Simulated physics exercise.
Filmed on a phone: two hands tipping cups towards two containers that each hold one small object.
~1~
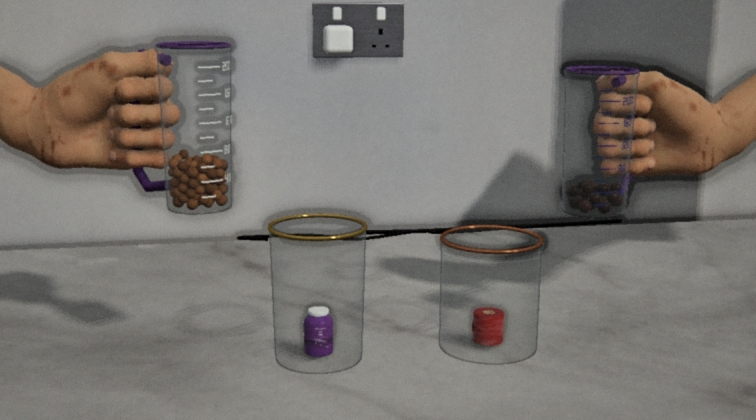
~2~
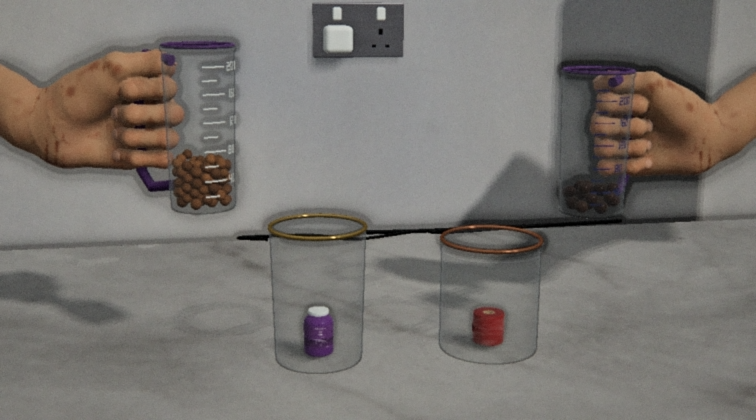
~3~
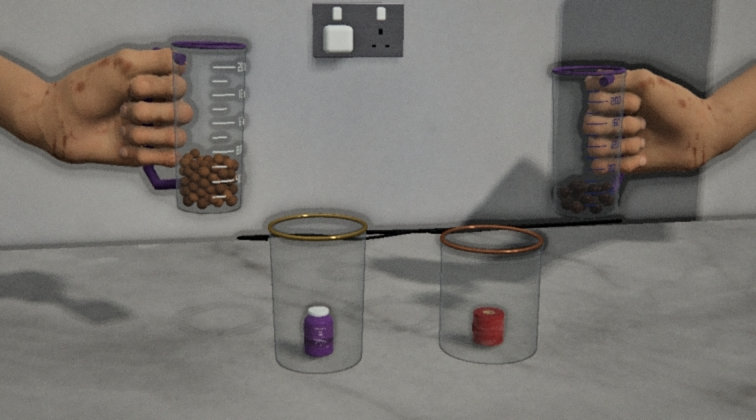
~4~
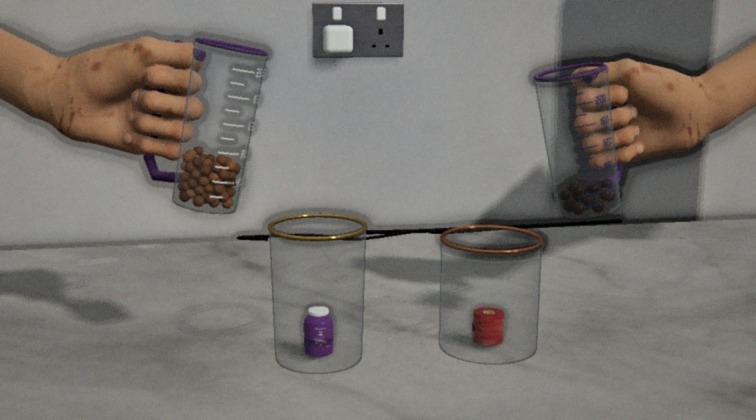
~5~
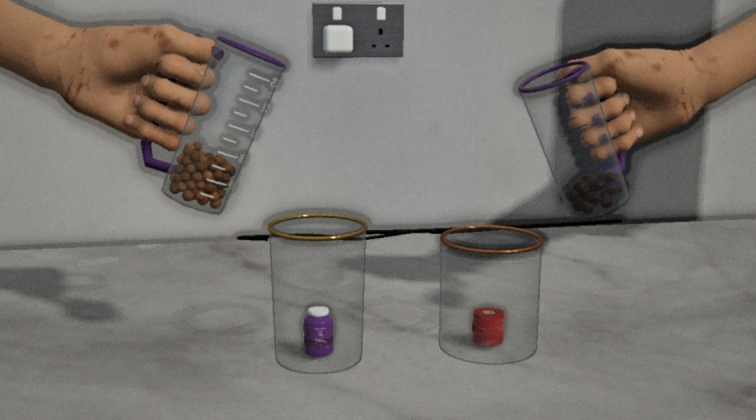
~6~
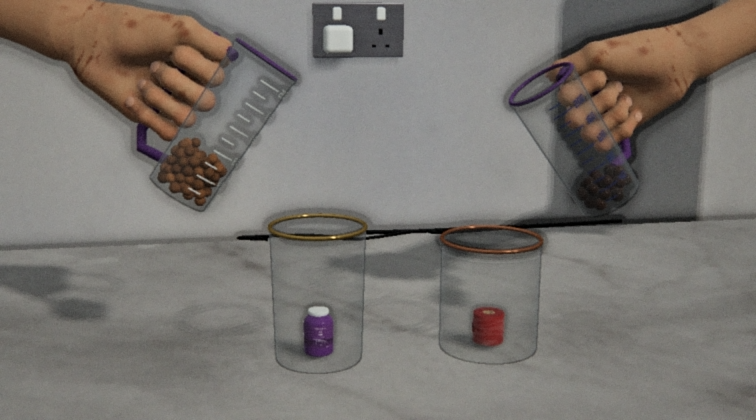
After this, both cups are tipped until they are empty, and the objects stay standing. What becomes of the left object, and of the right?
On the left it remains in view above the fill, on the right it remains in view above the fill.
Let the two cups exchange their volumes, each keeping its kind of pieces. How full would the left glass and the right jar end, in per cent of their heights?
Left about 15, right about 20.
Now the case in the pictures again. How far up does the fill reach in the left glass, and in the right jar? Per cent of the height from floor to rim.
Left: 20 %. Right: 15 %.
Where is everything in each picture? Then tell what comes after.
Small bottle in the left glass (319, 331), reaching about a third of the way up; left cup (197, 127), a third full of cereal balls; small roll in the right jar (488, 326), a quarter of its height or less; right cup (597, 142), a quarter full of chocolate balls, in the first frame.
Left cup (201, 127), upright; right cup (594, 142), upright, in the second frame.
Left cup (209, 127), upright; right cup (587, 142), upright, in the third frame.
Left cup (218, 127), tipped 11°; right cup (580, 142), tipped 11°, in the fourth frame.
Left cup (222, 127), tipped 23°; right cup (576, 142), tipped 23°, in the fifth frame.
Small bottle in the left glass (319, 331); left cup (222, 127), tipped 35°; small roll in the right jar (488, 326); right cup (576, 142), tipped 35°, in the sixth frame.
Then, 0.55 s later than the last frame, left glass empty, all of its cupful still in the cup; right jar empty, all of its cupful still in the cup.
Then, 1.03 s later than the last frame, left glass nearly empty, nearly all of its cupful still in the cup; right jar nearly empty, the larger part of its cupful still in the cup.
Then, 1.44 s later than the last frame, left glass nearly empty, none of its cupful still in the cup; right jar nearly empty, none of its cupful still in the cup.
When it is over, left glass a quarter full (surface near (319, 325)), nothing beside it; right jar nearly empty (surface near (488, 328)), nothing beside it; the left thing is still showing; the right thing is still showing.
